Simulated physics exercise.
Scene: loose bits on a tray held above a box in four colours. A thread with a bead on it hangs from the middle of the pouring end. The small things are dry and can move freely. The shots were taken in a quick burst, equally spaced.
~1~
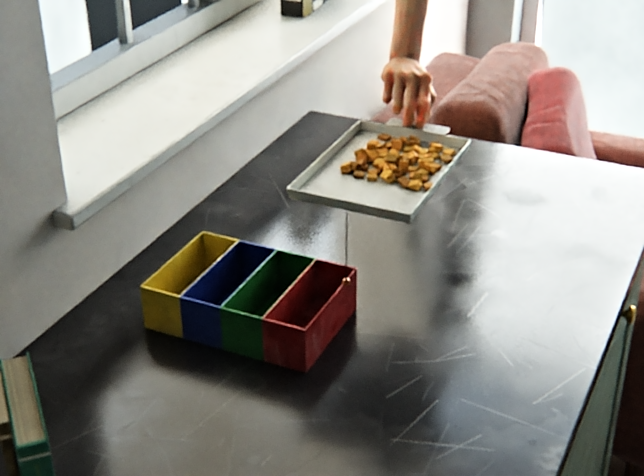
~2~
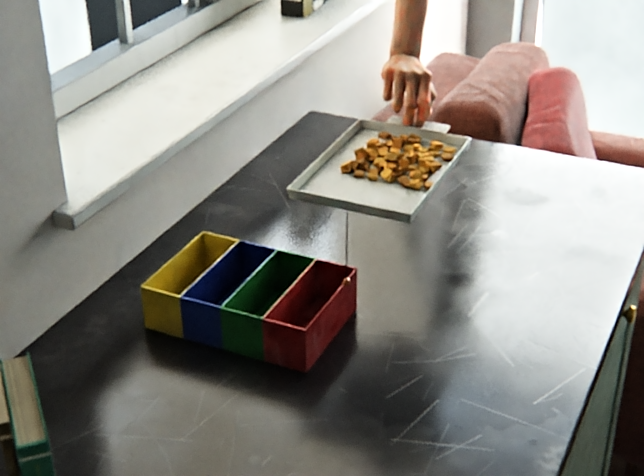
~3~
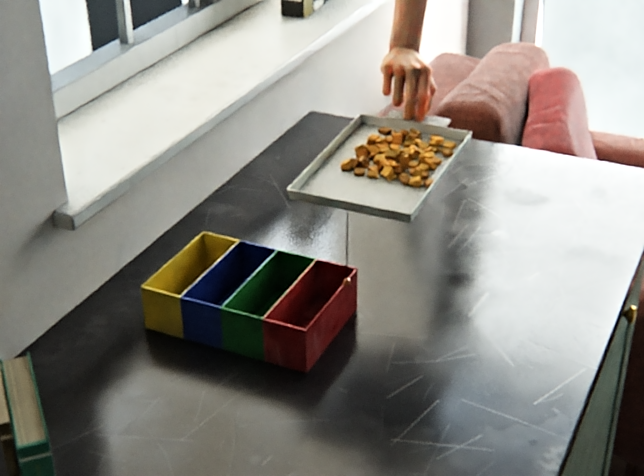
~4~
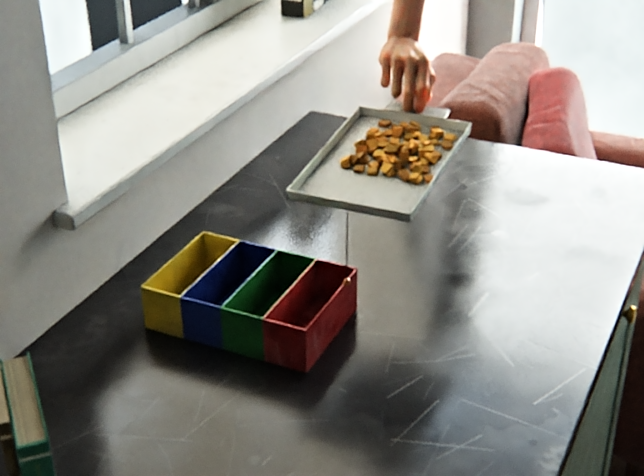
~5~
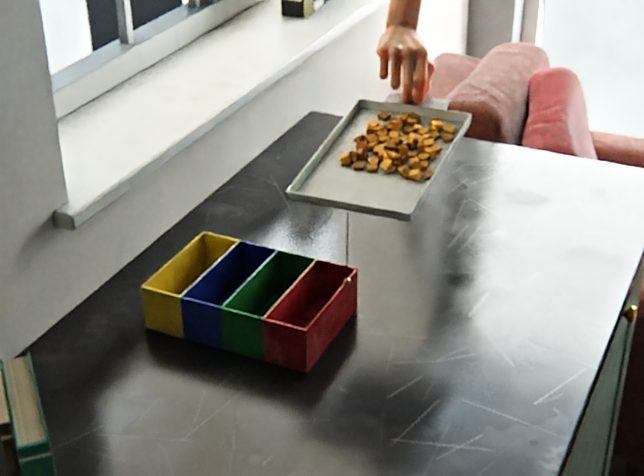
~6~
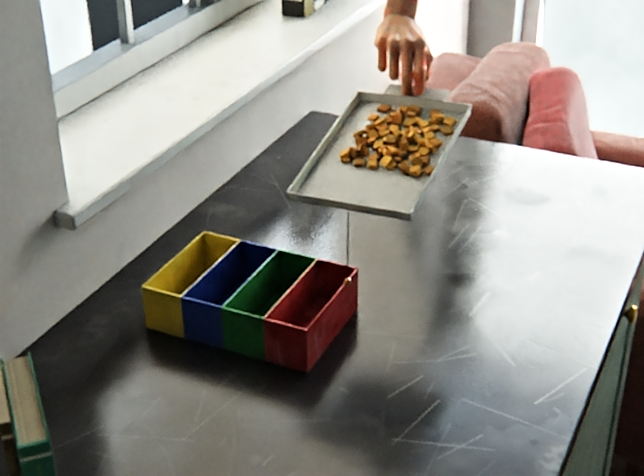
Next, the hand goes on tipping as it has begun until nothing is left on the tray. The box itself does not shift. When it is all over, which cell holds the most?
The red cell holds the most.
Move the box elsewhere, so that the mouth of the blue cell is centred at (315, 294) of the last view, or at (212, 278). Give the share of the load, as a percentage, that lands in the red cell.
About 0 per cent, then about 50 per cent.
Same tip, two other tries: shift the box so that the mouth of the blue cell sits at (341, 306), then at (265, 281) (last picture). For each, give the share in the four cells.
You'd see around 90 per cent and then around 90 per cent.
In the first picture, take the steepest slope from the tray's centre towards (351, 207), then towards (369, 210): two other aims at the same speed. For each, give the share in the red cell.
30 % and 10 %, roughly.
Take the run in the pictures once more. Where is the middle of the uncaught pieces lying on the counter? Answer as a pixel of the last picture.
Their middle ends up at roughly (350, 361).
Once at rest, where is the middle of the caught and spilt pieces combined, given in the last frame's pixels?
Once nothing moves, the middle sits near (301, 343).
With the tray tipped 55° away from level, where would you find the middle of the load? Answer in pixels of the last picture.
Roughly at (334, 189).
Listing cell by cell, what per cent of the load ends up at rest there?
Estimated shares - yellow cell close to 0, blue cell close to 0, green cell close to 30, red cell close to 50.
Shortly afterwards, tray tipped steeply; all but a few on the tray; only a few in the green cell; a little falling or outside the box.
Next, tray tipped right over; the bulk on the tray; a little in the red cell; a little in the green cell; only a few falling or outside the box.
Some moments later, tray tipped past a quarter turn; near half in the red cell; near a quarter in the green cell; near a quarter falling or outside the box.
In the end, tray tipped past a quarter turn; near half in the red cell; near a quarter in the green cell; none at all in the blue cell; none at all in the yellow cell; near a quarter outside the box.
